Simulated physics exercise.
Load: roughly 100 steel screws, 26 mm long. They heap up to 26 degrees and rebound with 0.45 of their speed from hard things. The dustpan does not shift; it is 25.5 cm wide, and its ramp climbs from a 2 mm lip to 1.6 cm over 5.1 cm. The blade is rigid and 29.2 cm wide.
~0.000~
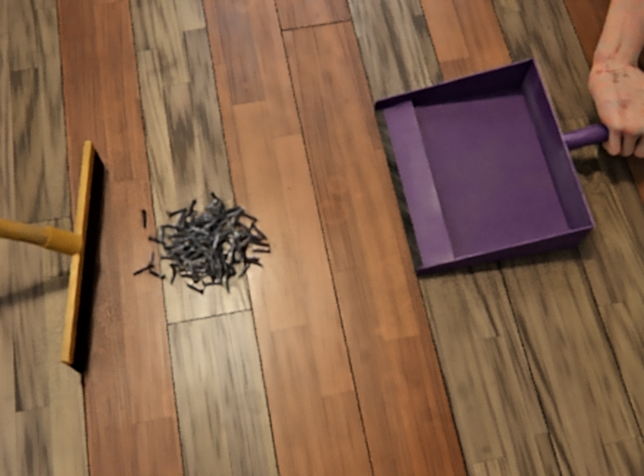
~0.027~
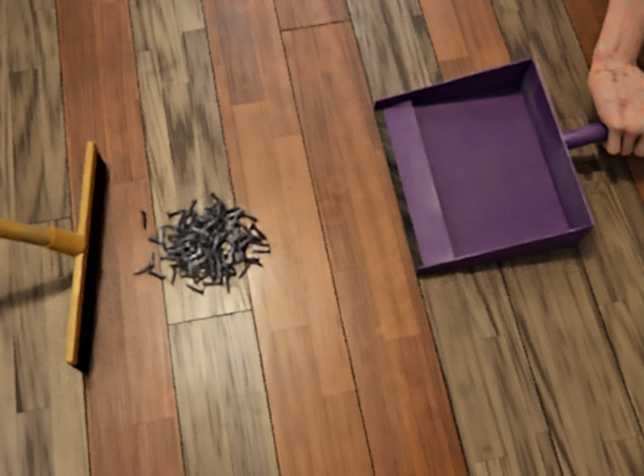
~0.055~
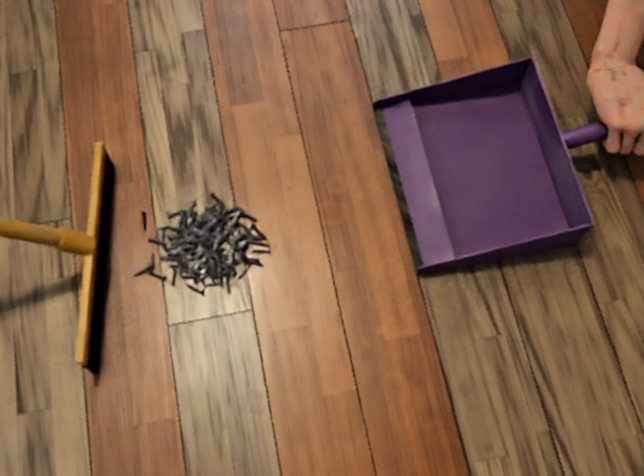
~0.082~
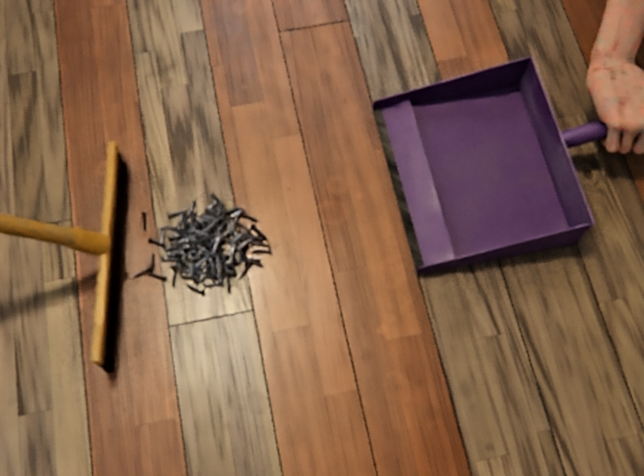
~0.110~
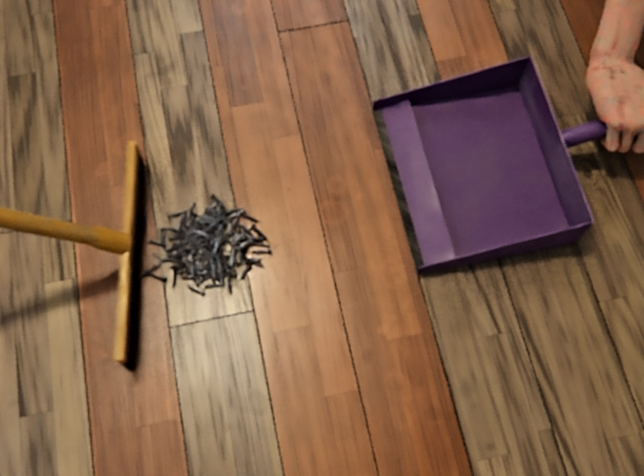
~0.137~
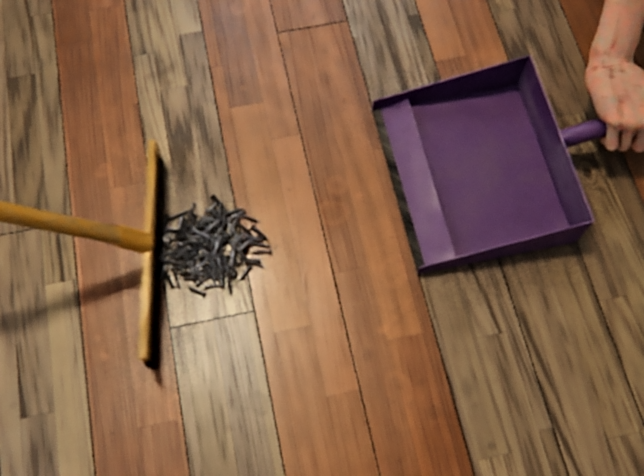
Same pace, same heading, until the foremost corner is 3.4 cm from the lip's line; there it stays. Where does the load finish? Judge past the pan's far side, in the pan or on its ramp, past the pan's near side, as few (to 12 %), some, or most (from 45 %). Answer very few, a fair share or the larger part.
Far side: Very few, pan: A fair share, near side: A fair share.
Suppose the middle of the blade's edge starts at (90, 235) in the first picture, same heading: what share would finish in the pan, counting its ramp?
About 30 per cent.
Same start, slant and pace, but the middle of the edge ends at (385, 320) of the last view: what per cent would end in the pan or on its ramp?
Some 20 per cent.
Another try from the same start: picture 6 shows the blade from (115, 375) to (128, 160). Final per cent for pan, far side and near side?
Pan 5, far 0, near 45.
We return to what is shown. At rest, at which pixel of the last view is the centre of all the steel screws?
At about (402, 230).
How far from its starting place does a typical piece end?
Roughly 26 cm.
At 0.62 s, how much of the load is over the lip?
Near 30 per cent so far.
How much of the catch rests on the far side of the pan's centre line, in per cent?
Some 10 per cent.
After 0.29 s, middle of the blade 18 cm from the lip; 0 % over the lip, far side 0 %, near side 5 %.
Then, at 0.39 s, middle of the blade 9 cm from the lip; 0 % over the lip, far side 0 %, near side 10 %.
After 0.62 s, middle of the blade 6 cm from the lip; 30 % over the lip, far side 0 %, near side 15 %.
At rest (1.3 s), far side 0 %, pan 25 %, near side 15 %, in front of the lip or behind the blade 55 %.
